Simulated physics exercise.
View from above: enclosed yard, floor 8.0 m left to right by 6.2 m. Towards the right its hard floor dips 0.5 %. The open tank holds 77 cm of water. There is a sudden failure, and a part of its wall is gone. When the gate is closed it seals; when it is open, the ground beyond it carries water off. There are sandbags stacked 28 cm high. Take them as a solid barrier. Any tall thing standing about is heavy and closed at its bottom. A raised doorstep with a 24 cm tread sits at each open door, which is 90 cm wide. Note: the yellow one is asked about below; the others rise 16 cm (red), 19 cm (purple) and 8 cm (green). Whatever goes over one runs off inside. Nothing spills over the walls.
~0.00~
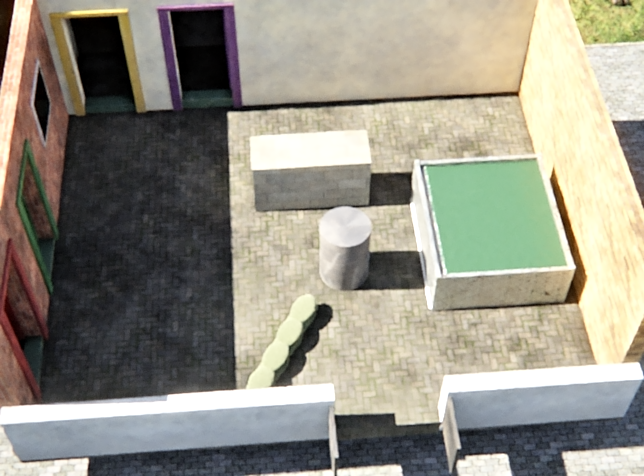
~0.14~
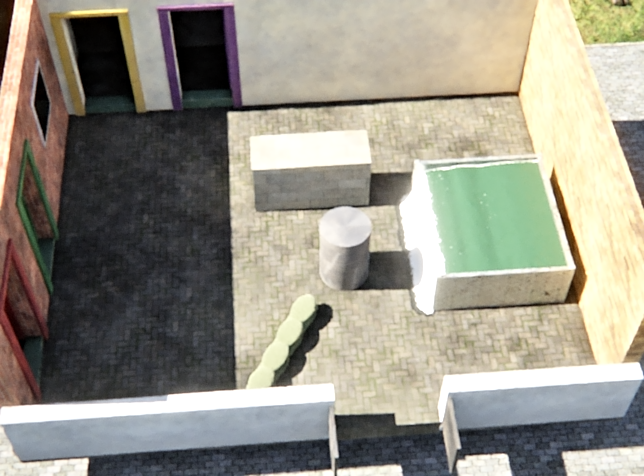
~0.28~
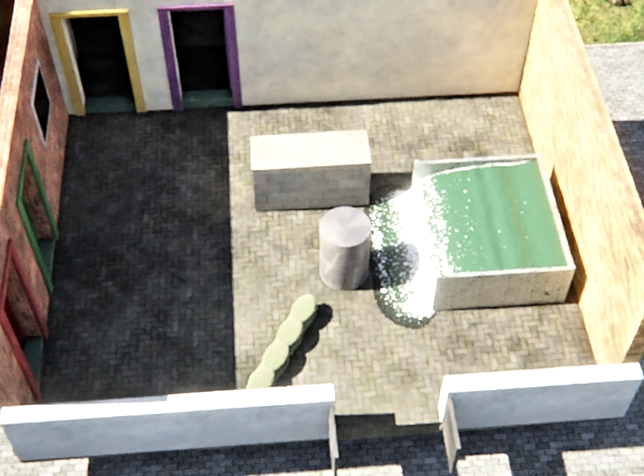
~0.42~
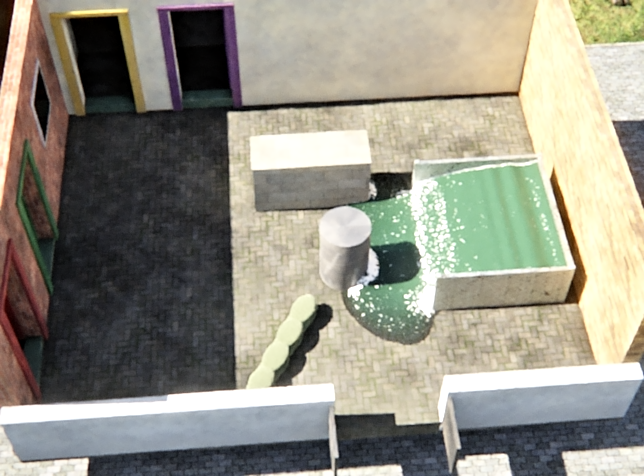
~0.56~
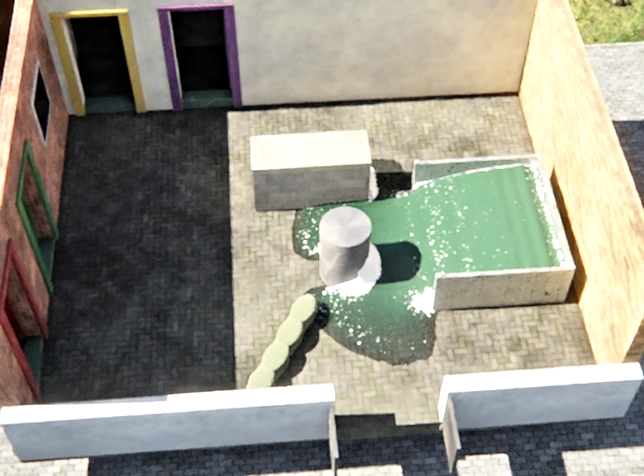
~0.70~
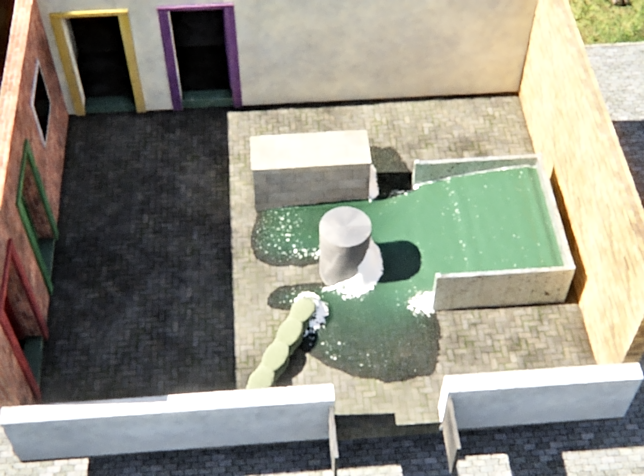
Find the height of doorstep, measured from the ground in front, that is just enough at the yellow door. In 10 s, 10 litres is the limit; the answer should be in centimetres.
Roughly 7.5 cm is just enough.
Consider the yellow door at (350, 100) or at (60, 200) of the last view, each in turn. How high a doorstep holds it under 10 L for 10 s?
In turn: About 9.5 cm, about 16 cm.
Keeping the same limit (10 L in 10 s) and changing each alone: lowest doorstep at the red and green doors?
Roughly 18 cm for the red door and roughly 25 cm for the green door.
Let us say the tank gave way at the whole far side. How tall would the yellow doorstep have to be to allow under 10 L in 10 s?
About 22 cm.
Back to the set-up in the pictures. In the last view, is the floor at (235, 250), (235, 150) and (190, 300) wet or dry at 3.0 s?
In order: Soaked, untouched, soaked.
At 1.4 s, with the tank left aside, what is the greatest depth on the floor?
About 48 cm.
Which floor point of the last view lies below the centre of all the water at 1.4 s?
Approximately (403, 253).
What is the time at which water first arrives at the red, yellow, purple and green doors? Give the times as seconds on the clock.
Front arrival: Red 2.6 seconds, yellow 3.0 seconds, purple 3.4 seconds, green 1.6 seconds.
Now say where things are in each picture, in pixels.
In the first frame, still water, 77 cm deep, in the open tank at (491, 216); the yellow door at (102, 70) is dry.
In the second frame, the front is at (417, 304), 0.3 m from the gap at (426, 241); 0.5 m2 of floor is wet, 77 cm left at the back.
In the third frame, the gap is at (426, 242), the front 0.8 m out at (379, 293); the back of the open tank holds 77 cm.
In the fourth frame, the gap is at (426, 243), the front 1.3 m out at (349, 302); the back of the open tank holds 74 cm.
In the fifth frame, water pours out at (425, 244) and has run 1.9 m, to (301, 251); about 11 cm deep outside, 66 cm at the back.
In the sixth frame, the gap is at (426, 244), the front 2.6 m out at (259, 250); the back of the open tank holds 66 cm; 3.6 m in a straight line remain to the yellow door at (102, 70).
After 1.4 s water covers 30 % of the floor, deepest (48 cm) near (379, 265); it has not reached the yellow door.
After 3.0 s water covers 65 % of the floor, deepest (29 cm) near (41, 388); it has not reached the yellow door.
After 10.0 s water covers 95 % of the floor, deepest (9 cm) near (307, 232); 7 cm at the yellow door, 0 litres in over its 16 cm doorstep.
At the yellow door as built, the water arrived by 3.1 s and peaked near 10 cm at 4.0 s.
With a doorstep of 6.5 cm, 17 litres would have come in within the 10 s; with 9 cm, 5 litres. So under 10 litres takes about 7.5 cm.
